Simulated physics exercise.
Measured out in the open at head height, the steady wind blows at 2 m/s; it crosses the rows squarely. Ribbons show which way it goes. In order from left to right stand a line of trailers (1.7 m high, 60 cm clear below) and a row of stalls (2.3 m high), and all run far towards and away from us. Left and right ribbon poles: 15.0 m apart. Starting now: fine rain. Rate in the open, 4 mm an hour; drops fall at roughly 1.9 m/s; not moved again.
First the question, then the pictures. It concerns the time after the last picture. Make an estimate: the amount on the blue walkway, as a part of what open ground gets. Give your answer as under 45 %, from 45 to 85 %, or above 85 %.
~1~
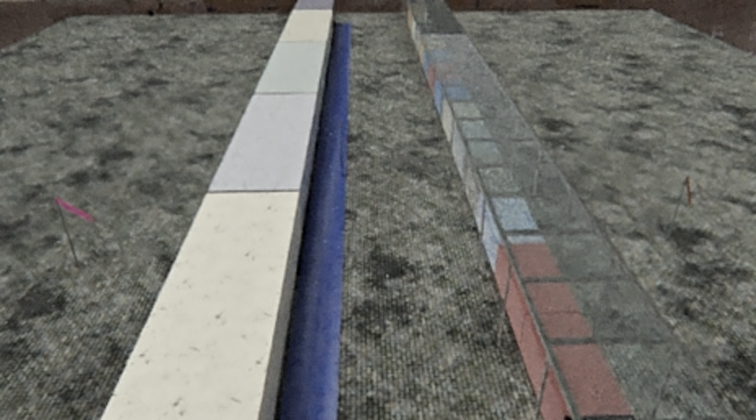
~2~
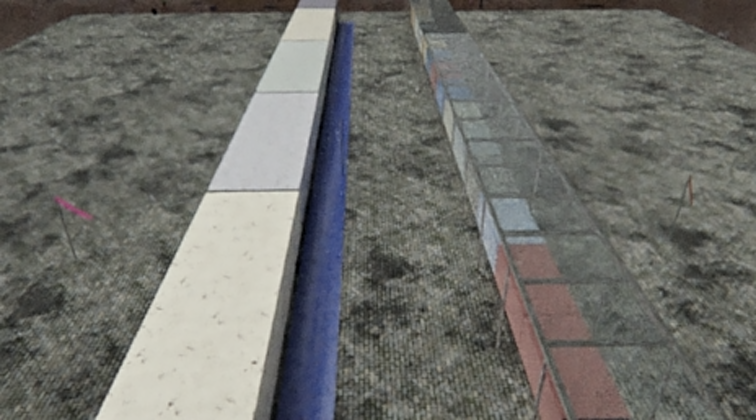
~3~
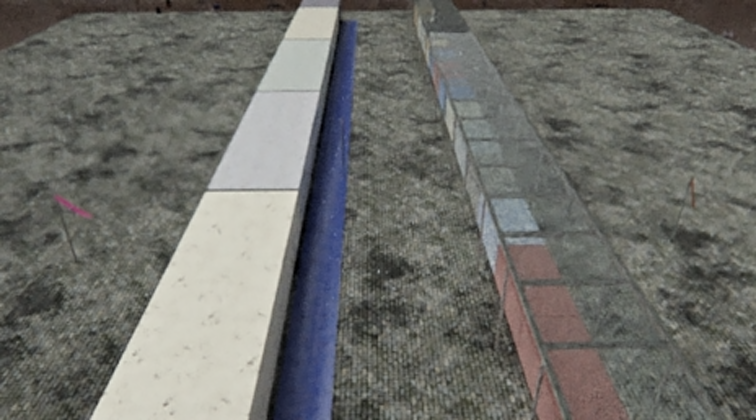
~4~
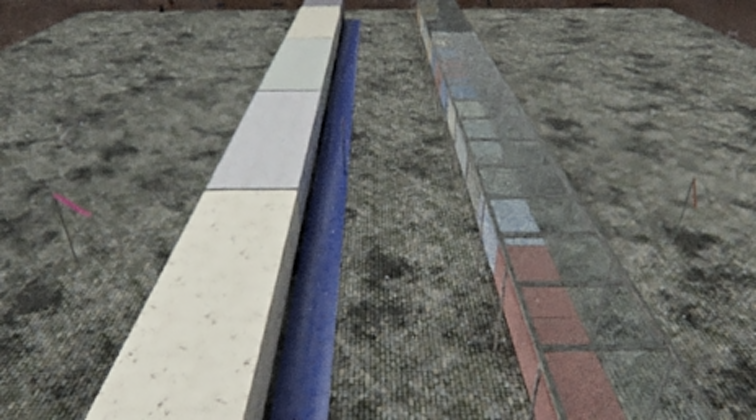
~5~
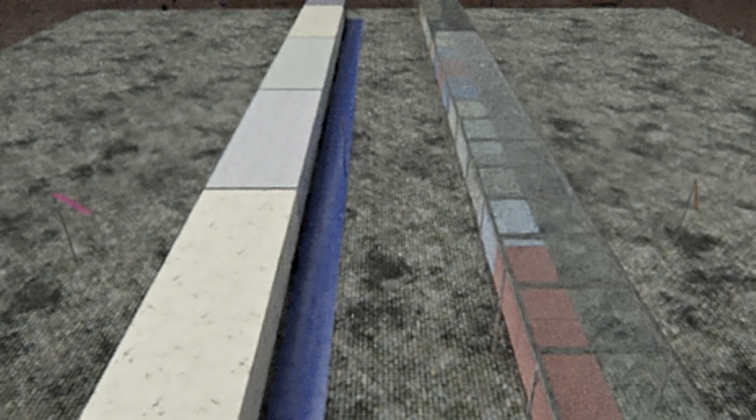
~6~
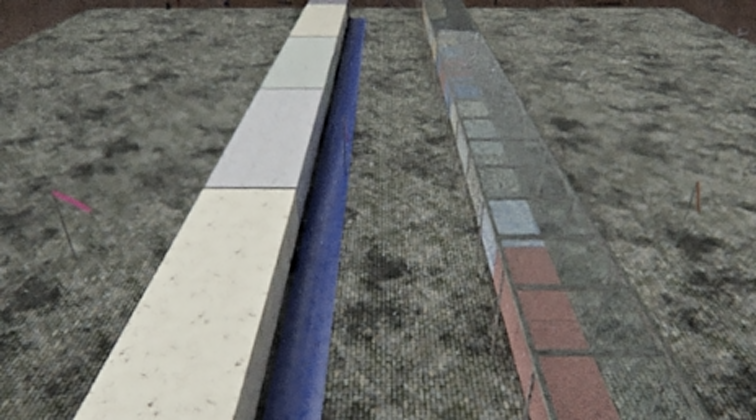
My answer: From 45 to 85 %.
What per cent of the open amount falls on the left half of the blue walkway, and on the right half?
Some 20 percent on the left half and some 90 percent on the right half.
In 10 minutes the blue walkway collects 0.4 mm against 0.7 mm in the open.
In 30 minutes the blue walkway collects 1.1 mm against 2.0 mm in the open.
In 60 minutes the blue walkway collects 2.3 mm against 4.0 mm in the open, so the blue walkway has 56 % of the open amount; the left half of it has 21 %, the right half 92 %.
